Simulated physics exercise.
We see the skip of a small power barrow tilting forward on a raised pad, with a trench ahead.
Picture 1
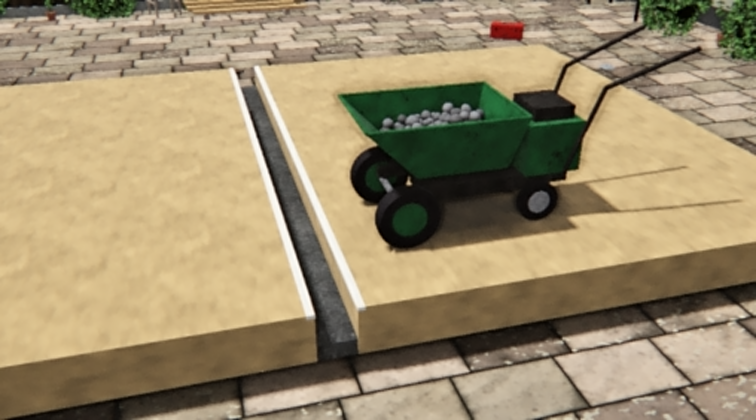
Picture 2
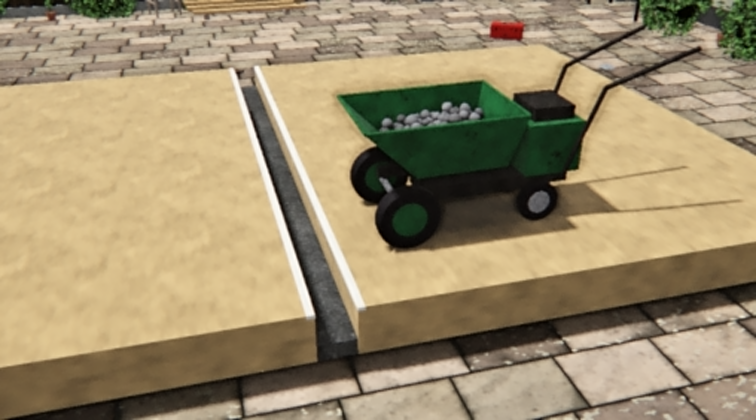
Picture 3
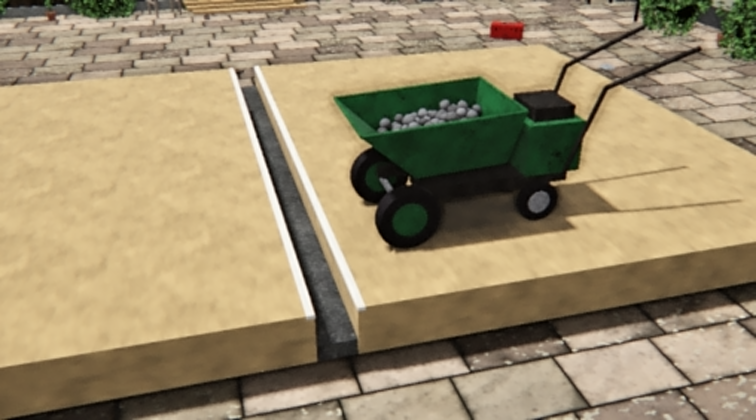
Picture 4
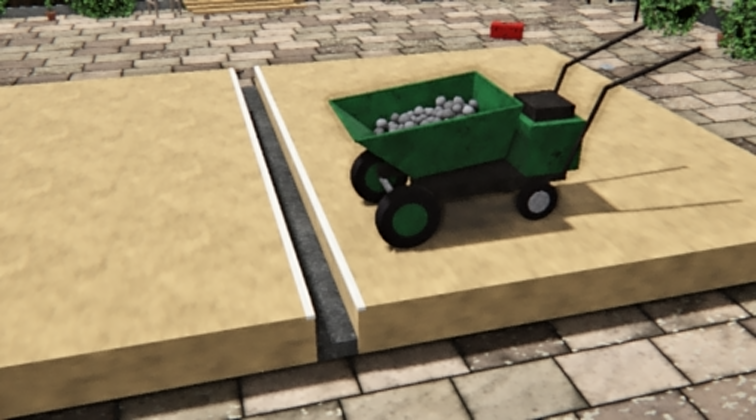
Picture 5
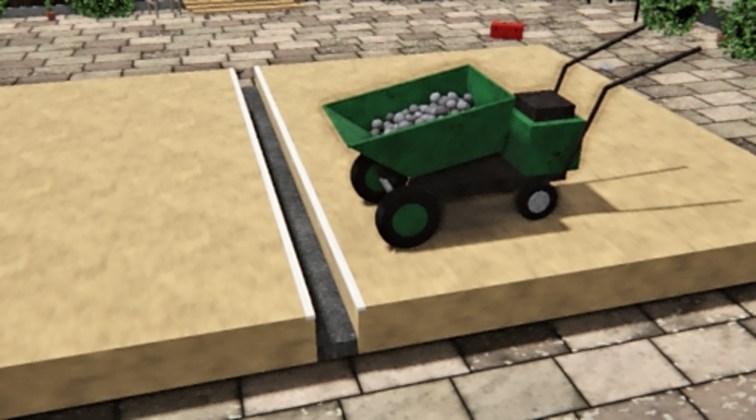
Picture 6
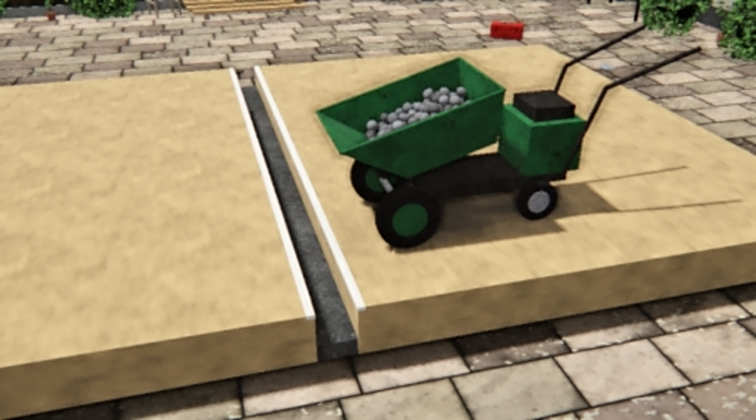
To begin with, a green power barrow loaded with round grey cobbles sits on a raised tan pad, its skip level, facing a narrow trench to the left. The skip then tips forward, slightly at first and then clearly, its back end rising and lip lowering, while the wheels stay still.
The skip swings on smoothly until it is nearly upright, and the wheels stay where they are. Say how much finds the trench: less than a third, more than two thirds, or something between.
The trench ends with under a third of it.
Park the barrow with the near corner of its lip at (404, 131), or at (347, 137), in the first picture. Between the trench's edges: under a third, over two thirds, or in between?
The first try: Over two thirds. The second: Under a third.
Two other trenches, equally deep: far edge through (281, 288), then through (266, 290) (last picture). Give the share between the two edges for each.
Roughly 60 per cent, and 90 per cent.
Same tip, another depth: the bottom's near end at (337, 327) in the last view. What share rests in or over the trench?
Near 10 %.
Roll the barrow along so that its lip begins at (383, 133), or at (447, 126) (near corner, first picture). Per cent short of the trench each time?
Near 0 % and 40 %.
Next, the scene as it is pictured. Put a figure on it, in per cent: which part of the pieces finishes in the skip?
Near 15 %.
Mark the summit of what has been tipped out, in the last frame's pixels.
At about (275, 222).
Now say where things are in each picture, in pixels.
In the first frame, lip of the skip near (367, 135), level; top of the load near (449, 121), round cobbles; first edge of the trench near (349, 277); far edge near (301, 285), the trench under half as wide as the skip, and about as deep as wide.
In the second frame, lip of the skip near (366, 135), level; top of the load near (457, 125).
In the third frame, lip of the skip near (362, 138), tipped barely; top of the load near (455, 123).
In the fourth frame, lip of the skip near (356, 141), tipped a little; top of the load near (451, 120).
In the fifth frame, lip of the skip near (349, 146), tipped a little; top of the load near (463, 116).
In the sixth frame, lip of the skip near (341, 153), tipped clearly; top of the load near (457, 111); first edge of the trench near (349, 277); far edge near (301, 285).
Shortly afterwards, skip tipped steeply; the whole lot in the skip.
Next, skip tipped steeply; the bulk in the skip; only a few in or heaped over the trench; a little beyond it; only a few falling.
Some moments later, skip tipped right over; near a quarter in the skip; a little in or heaped over the trench; the bulk beyond it.
In the end, skip tipped right over; near a quarter in the skip; a little in or heaped over the trench; the bulk beyond it.
